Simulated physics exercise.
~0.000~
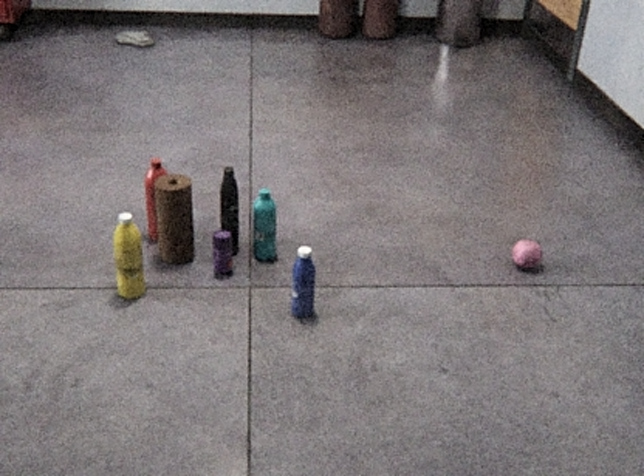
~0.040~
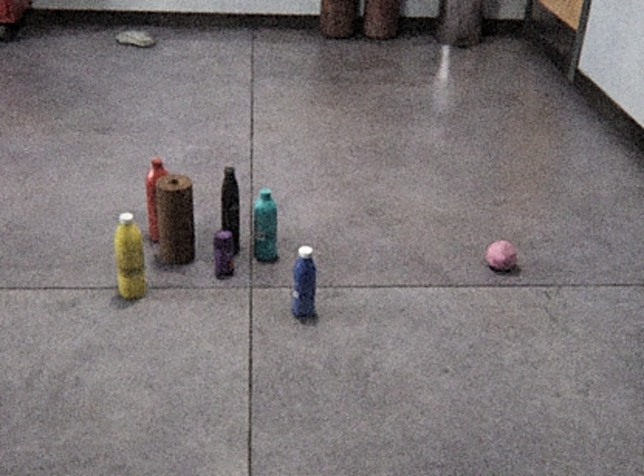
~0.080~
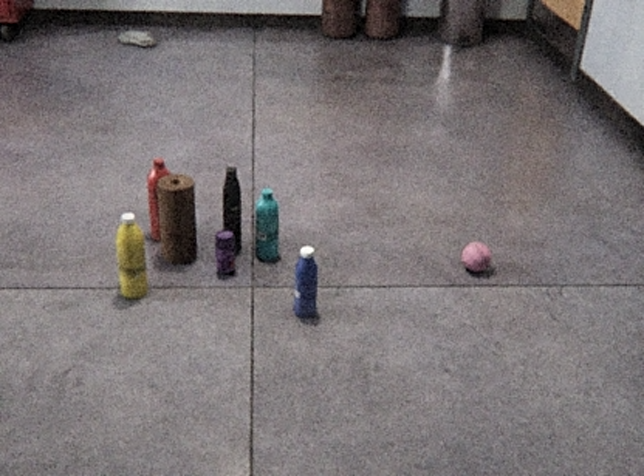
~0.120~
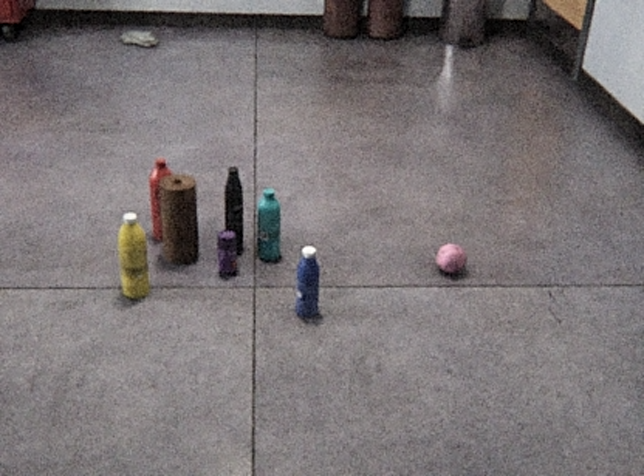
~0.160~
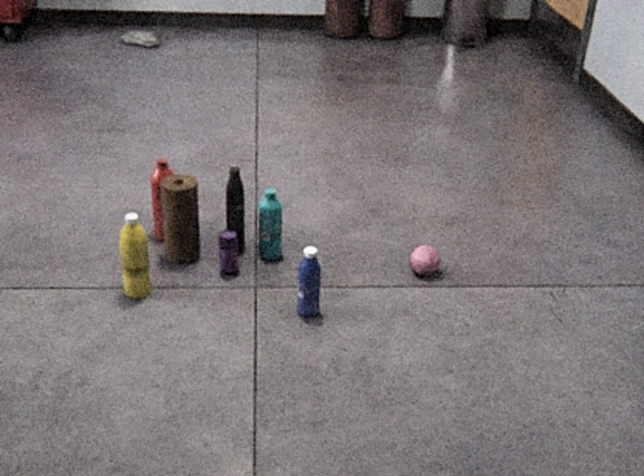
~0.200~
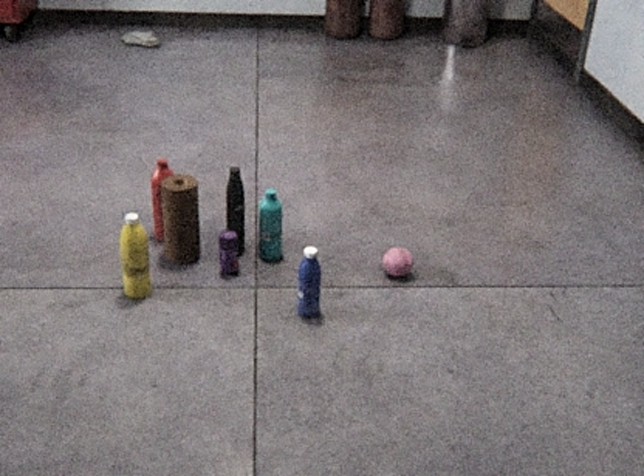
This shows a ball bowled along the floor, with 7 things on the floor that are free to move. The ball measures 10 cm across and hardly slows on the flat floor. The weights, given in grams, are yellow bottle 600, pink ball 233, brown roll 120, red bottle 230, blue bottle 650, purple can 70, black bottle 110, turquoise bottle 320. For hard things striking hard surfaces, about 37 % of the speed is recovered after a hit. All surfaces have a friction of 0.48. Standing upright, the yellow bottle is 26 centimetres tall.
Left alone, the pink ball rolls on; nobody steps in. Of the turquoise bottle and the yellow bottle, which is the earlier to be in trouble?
It is the second of the two.
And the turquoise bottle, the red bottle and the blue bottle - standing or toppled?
Final state - turquoise bottle: Remains on its base; red bottle: Remains on its base; blue bottle: Remains on its base.
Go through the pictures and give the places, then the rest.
In the first picture, 0 cm rolled; pink ball (527, 254); turquoise bottle (265, 223); yellow bottle (129, 255).
In the second picture, 9 cm rolled; pink ball (502, 255); blue bottle (305, 281).
In the third picture, 19 cm rolled; pink ball (477, 257); black bottle (232, 209).
In the fourth picture, 28 cm rolled; pink ball (451, 259).
In the fifth picture, 37 cm rolled; pink ball (426, 260); purple can (228, 253).
In the sixth picture, 46 cm rolled; pink ball (398, 262); turquoise bottle (271, 224); yellow bottle (135, 255).
After 0.50 s, 115 cm rolled; pink ball near (181, 275).
After 1.00 s, 122 cm rolled; pink ball near (160, 271); yellow bottle leaning 73° near (62, 277).
After 2.50 s, 136 cm rolled; pink ball near (116, 258); yellow bottle on its side near (54, 288).
By the end (4.0 s), tipped over on the floor, yellow bottle; the other 6 in place, give or take 8 cm. Seen from the same camera at the end, turquoise bottle near (271, 224), yellow bottle near (53, 288). Turquoise bottle was never lost; yellow bottle went at 0.86 s.
